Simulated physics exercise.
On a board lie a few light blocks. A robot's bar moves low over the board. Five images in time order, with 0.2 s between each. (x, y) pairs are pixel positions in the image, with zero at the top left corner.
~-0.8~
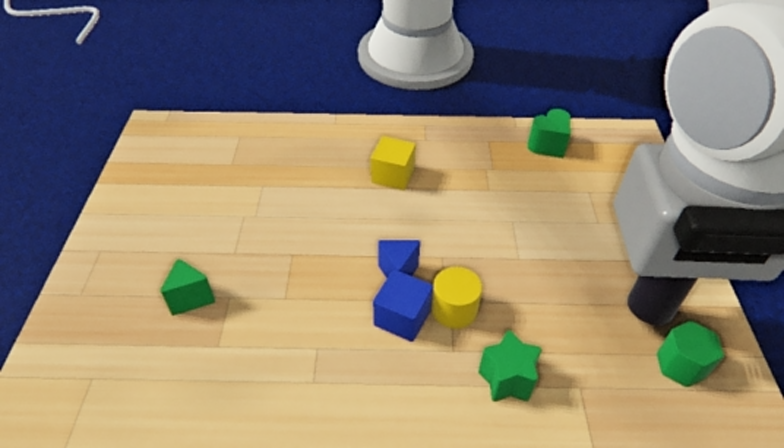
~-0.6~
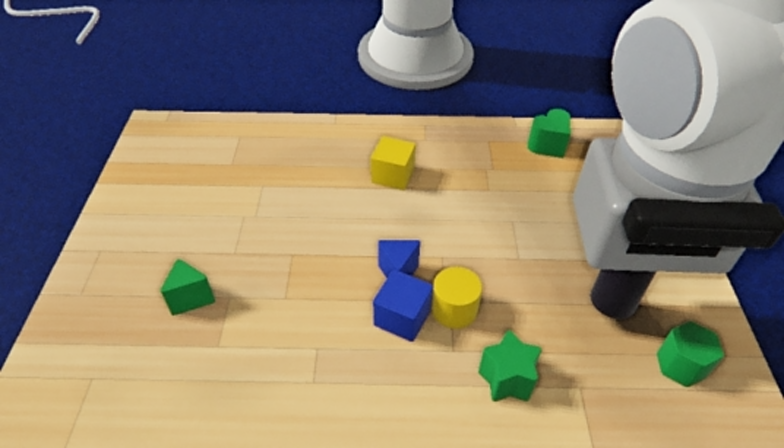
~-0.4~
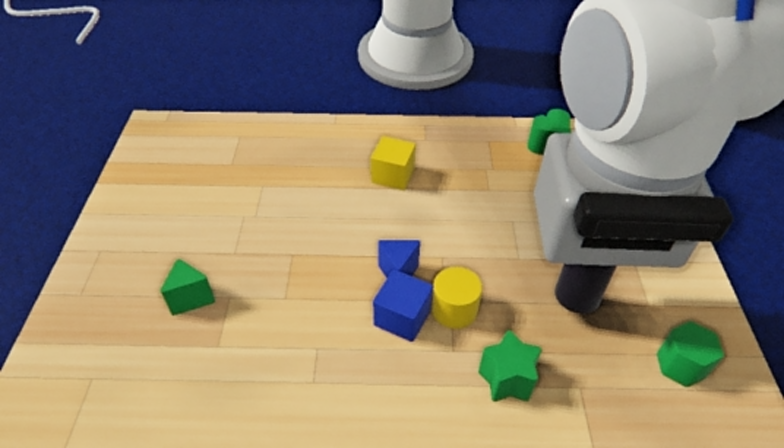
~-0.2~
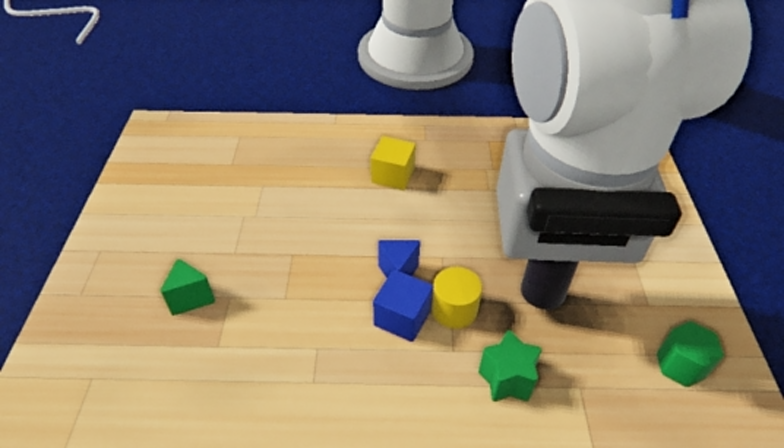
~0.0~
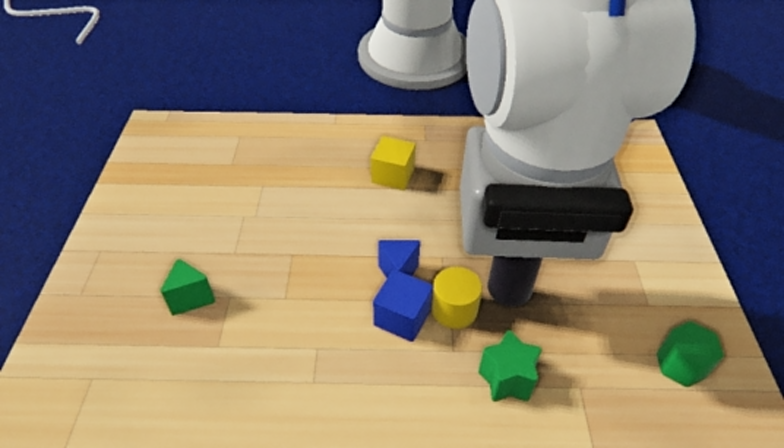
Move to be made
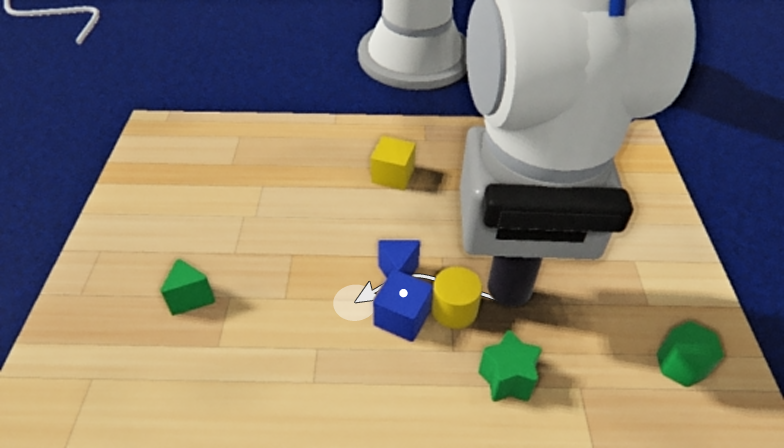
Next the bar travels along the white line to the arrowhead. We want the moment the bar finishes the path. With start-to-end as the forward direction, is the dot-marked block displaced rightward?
No
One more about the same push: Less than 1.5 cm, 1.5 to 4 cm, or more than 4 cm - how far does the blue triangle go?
The answer is over 4 cm.
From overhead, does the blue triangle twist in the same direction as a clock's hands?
Yes
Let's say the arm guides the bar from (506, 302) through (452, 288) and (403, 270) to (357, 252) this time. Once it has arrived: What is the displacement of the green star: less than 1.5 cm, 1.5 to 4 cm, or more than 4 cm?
Verdict: Less than 1.5 cm.
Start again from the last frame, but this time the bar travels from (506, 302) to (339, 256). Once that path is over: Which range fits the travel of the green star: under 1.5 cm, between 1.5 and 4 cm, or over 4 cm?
Range: Under 1.5 cm.
Path on the board, from (506, 302) by way of (453, 285) and (401, 278) to (355, 302); the dot is on the blue square.
On the path given first. One third of the way, bar at (453, 271); blue square at (372, 303); yellow circle at (421, 284).
Two thirds of the way, bar at (399, 265); blue triangle at (365, 248), turned 10° anticlockwise; blue square at (358, 322), turned 35° clockwise; yellow circle at (394, 290).
At the end, bar at (354, 289); blue triangle at (340, 252), turned 20° clockwise; blue square at (344, 343), turned 30° clockwise; yellow circle at (381, 310); green star in place.
